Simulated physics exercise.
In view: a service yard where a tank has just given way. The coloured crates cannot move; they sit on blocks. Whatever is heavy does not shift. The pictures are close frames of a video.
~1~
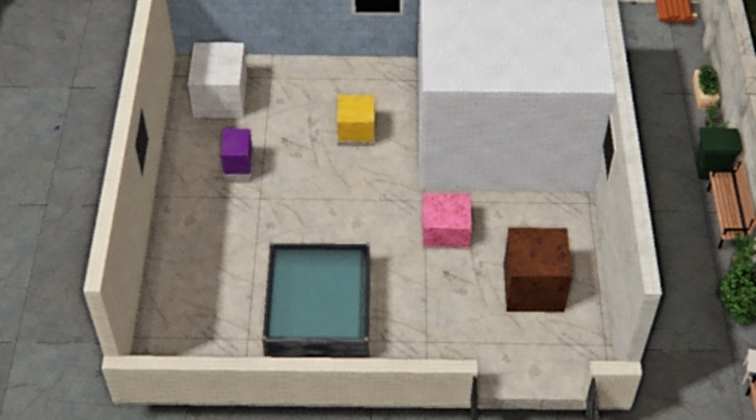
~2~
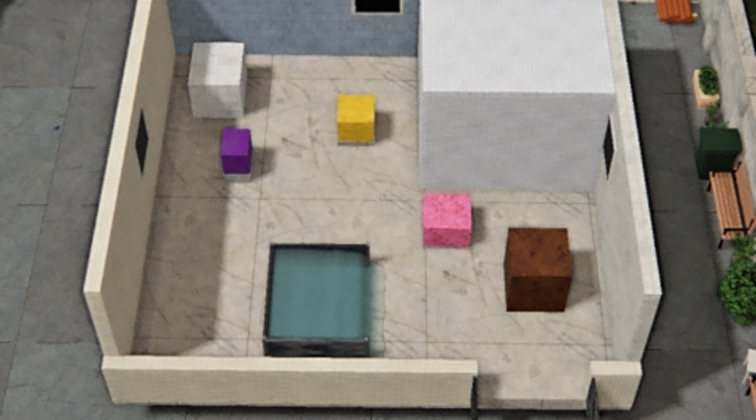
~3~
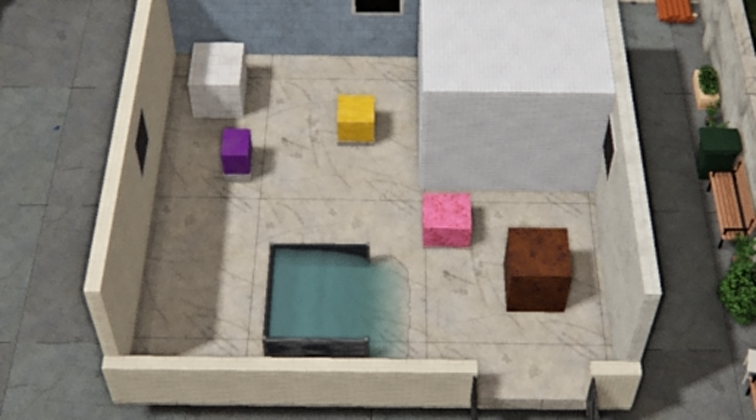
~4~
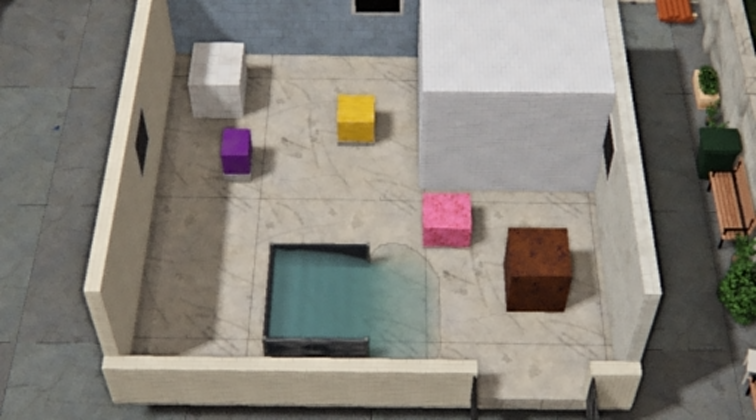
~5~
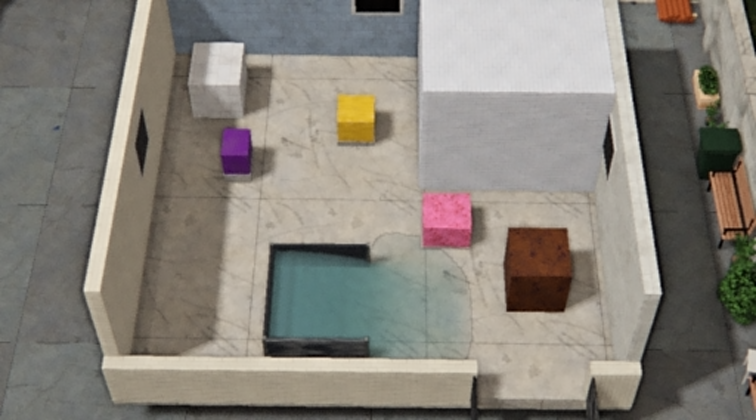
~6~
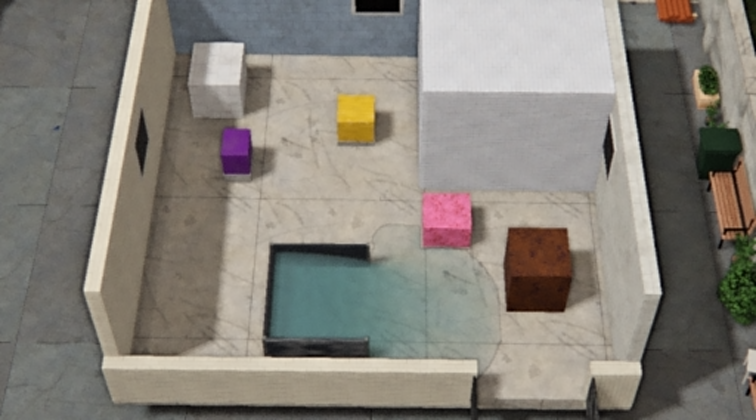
Walled service yard with coloured blocks, water pouring from the open right side of a tank and spreading across the pale floor.
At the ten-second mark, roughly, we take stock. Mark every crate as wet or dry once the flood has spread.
Purple crate: Dry, yellow crate: Dry, pink crate: Wet.
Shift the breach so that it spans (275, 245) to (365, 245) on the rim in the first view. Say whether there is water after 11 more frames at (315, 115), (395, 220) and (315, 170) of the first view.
Soaked, soaked, soaked.
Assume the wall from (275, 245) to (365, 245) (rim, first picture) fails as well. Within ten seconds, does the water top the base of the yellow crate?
The yellow crate is reached.
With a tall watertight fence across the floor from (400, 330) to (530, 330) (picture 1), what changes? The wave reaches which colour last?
I'd pick the purple crate.
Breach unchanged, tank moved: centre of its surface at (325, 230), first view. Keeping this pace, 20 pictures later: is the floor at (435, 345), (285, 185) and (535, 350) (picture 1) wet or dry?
As listed: Under water, not flooded, covered.
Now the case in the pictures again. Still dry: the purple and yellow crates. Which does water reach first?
It's the yellow one.
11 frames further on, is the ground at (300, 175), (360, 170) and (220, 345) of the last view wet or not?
Going through them in order, I'd say clear, clear and clear.
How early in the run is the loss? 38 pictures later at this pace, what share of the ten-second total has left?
Around 65 %.
A moment on, water covers 20 % of the floor; the purple crate not reached, the yellow crate not reached, the pink crate water round its plinth.
Next, water covers 30 % of the floor; the purple crate not reached, the yellow crate not reached, the pink crate water round its plinth.
Then, water covers 30 % of the floor; the purple crate not reached, the yellow crate water round its plinth, the pink crate water round its plinth.
Later, water covers 35 % of the floor; the purple crate not reached, the yellow crate water round its plinth, the pink crate water round its plinth.
In the end, water covers 50 % of the floor; the purple crate stayed above the water, the yellow crate stayed above the water, the pink crate was topped.
